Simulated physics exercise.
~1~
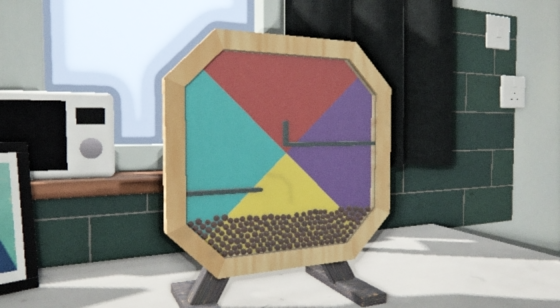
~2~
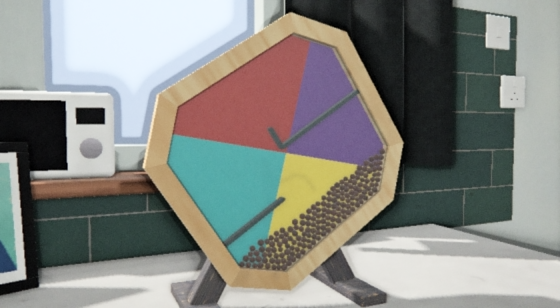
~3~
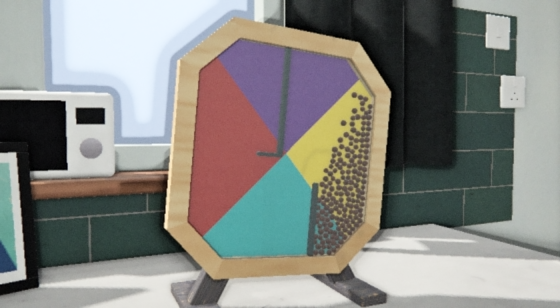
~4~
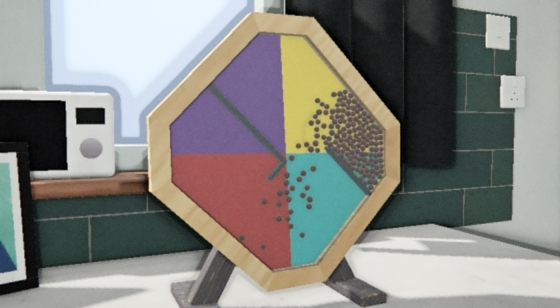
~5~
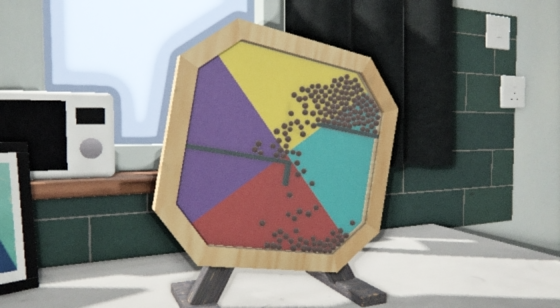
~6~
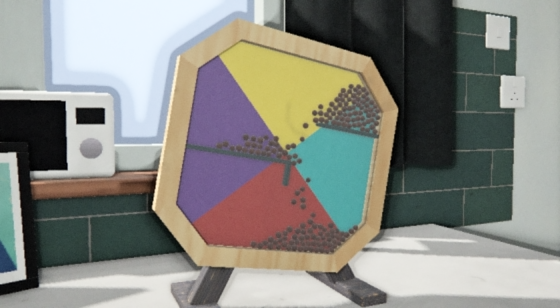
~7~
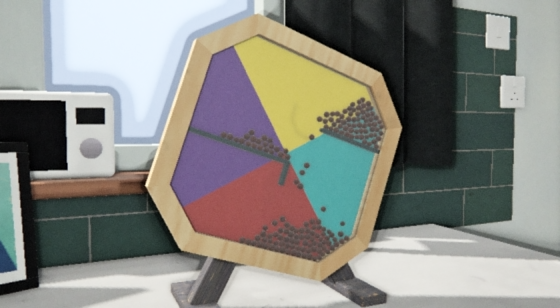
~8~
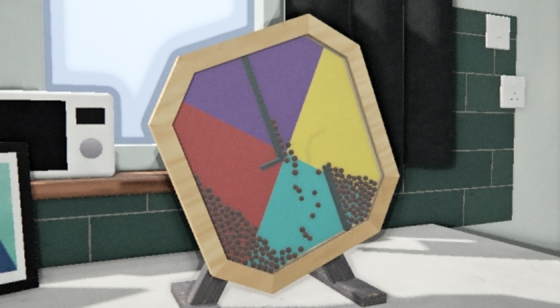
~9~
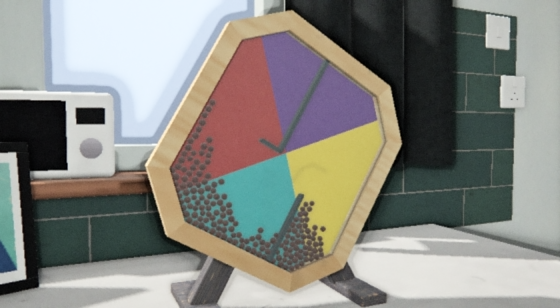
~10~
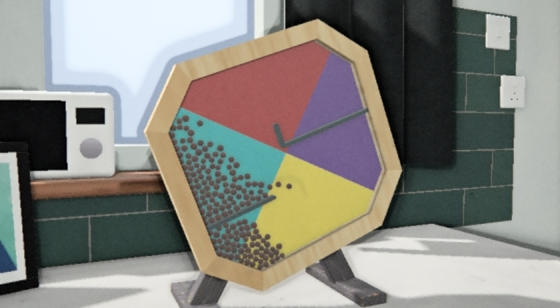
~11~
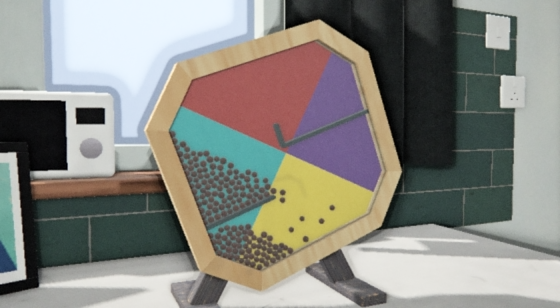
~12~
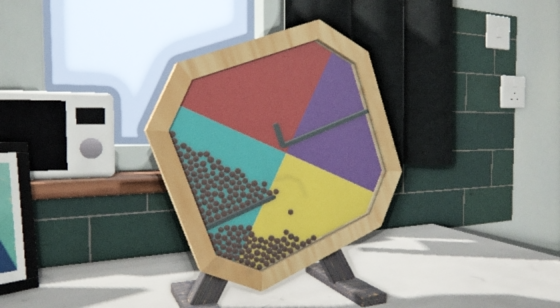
At the start, a wooden-framed, eight-sided case stands upright on a worktop, dark beads heaped along the bottom of its yellow wedge, with red on top. The case turns anticlockwise, carrying the beads up the right side. As it tips further, the beads spill down past the centre, and it pauses nearly upside down while some keep trickling onto the red wedge and a thin bar. It then swings back clockwise, and the beads slide down to the lower left. It stops slightly tilted, most beads resting in turquoise, the rest in yellow, and none in red or purple.
